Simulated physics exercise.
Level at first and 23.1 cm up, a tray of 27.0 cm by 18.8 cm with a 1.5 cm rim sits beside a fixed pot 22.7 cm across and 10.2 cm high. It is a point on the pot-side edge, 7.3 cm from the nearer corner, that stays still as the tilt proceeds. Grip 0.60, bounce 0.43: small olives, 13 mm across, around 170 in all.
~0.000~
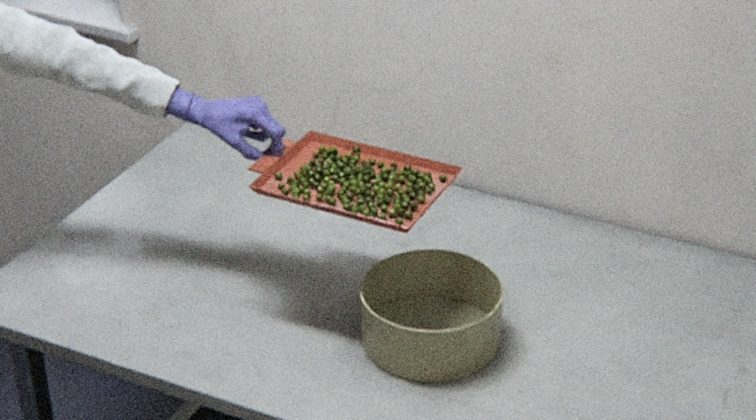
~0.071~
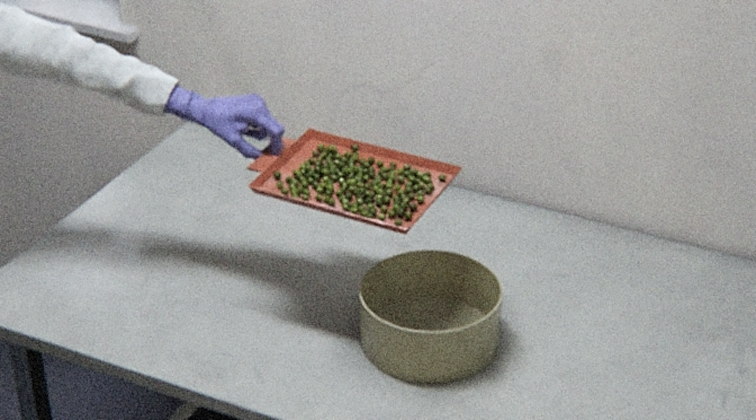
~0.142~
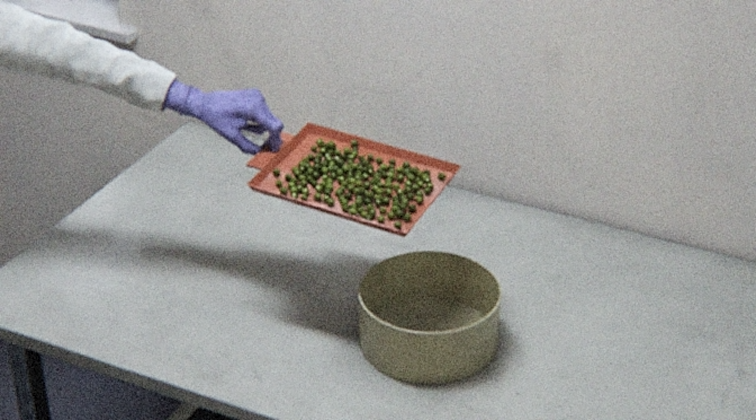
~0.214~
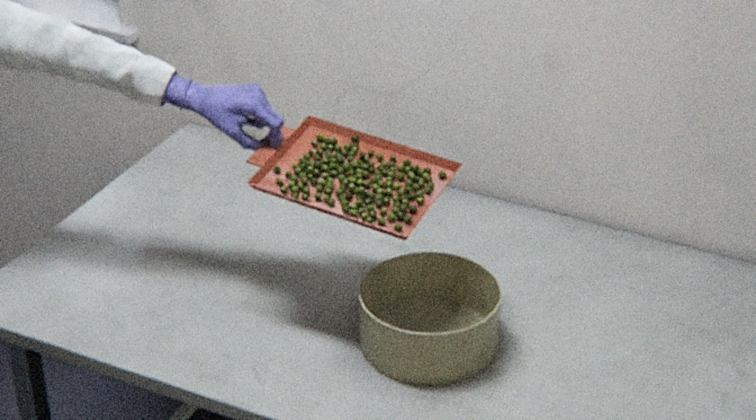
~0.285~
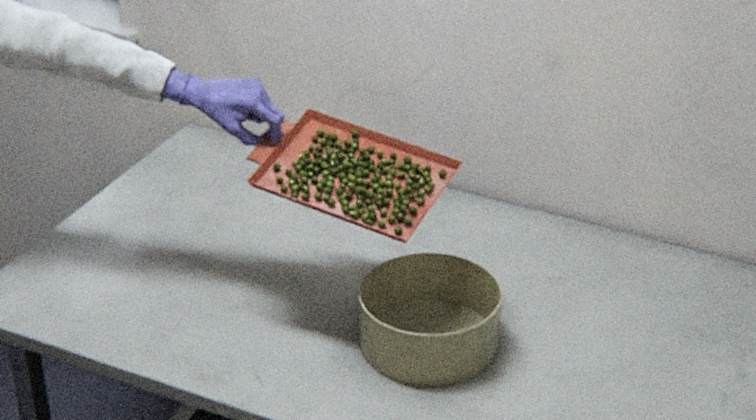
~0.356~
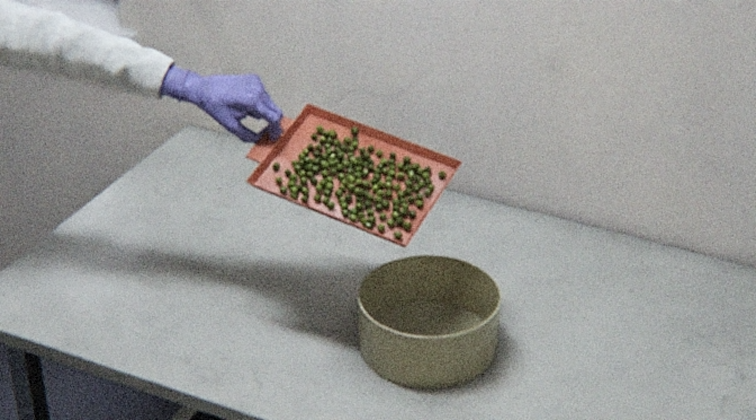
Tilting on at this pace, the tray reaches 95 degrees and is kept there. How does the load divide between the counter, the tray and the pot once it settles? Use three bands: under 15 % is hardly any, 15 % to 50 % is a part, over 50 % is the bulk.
Shares - counter: A part; tray: Hardly any; pot: The bulk.
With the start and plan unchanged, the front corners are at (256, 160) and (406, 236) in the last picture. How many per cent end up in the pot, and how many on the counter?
That works out as pot 100 and counter 0.
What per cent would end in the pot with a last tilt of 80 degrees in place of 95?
You'd end up with some 80 % in the pot.
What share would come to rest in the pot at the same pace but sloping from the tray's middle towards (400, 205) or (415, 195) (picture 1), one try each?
Estimate: Some 95 % and some 65 % respectively.
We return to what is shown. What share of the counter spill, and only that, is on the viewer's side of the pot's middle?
About 100 percent of the spill.
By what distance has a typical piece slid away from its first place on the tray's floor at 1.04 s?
It has moved some 4 cm from its start.
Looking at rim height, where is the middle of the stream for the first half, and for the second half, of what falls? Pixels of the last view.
First half close to (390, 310), second half close to (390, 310).
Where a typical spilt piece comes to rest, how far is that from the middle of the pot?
Distance: Some 16 cm.
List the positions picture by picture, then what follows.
The first frame shows tray tilt 0 degrees, front corners at (255, 185) and (406, 225); middle of the pieces at (360, 181); pot at (431, 288).
The second frame shows tray tilt 1 degrees, front corners at (254, 185) and (405, 226); middle of the pieces at (359, 180).
The third frame shows tray tilt 4 degrees, front corners at (253, 183) and (405, 229), lowest corner right front; middle of the pieces at (358, 179).
The fourth frame shows tray tilt 8 degrees, front corners at (253, 181) and (405, 233), lowest corner right front; middle of the pieces at (359, 177).
The fifth frame shows tray tilt 12 degrees, front corners at (253, 180) and (405, 236), lowest corner right front; middle of the pieces at (359, 175).
The sixth frame shows tray tilt 16 degrees, front corners at (253, 180) and (404, 240), lowest corner right front; middle of the pieces at (358, 176); pot at (429, 294). Its pace works out near 55 degrees a second.
After 1.04 s, tilt 53 degrees; the tray holds 95 %, the pot 0 %.
After 1.50 s, tilt 78 degrees; the tray holds 35 %, the pot 35 %.
Then, at 2.03 s, tilt 95 degrees; the tray holds 0 %, the pot 80 %.
At rest (2.4 s), counter 20 %, tray 0 %, pot 80 %.
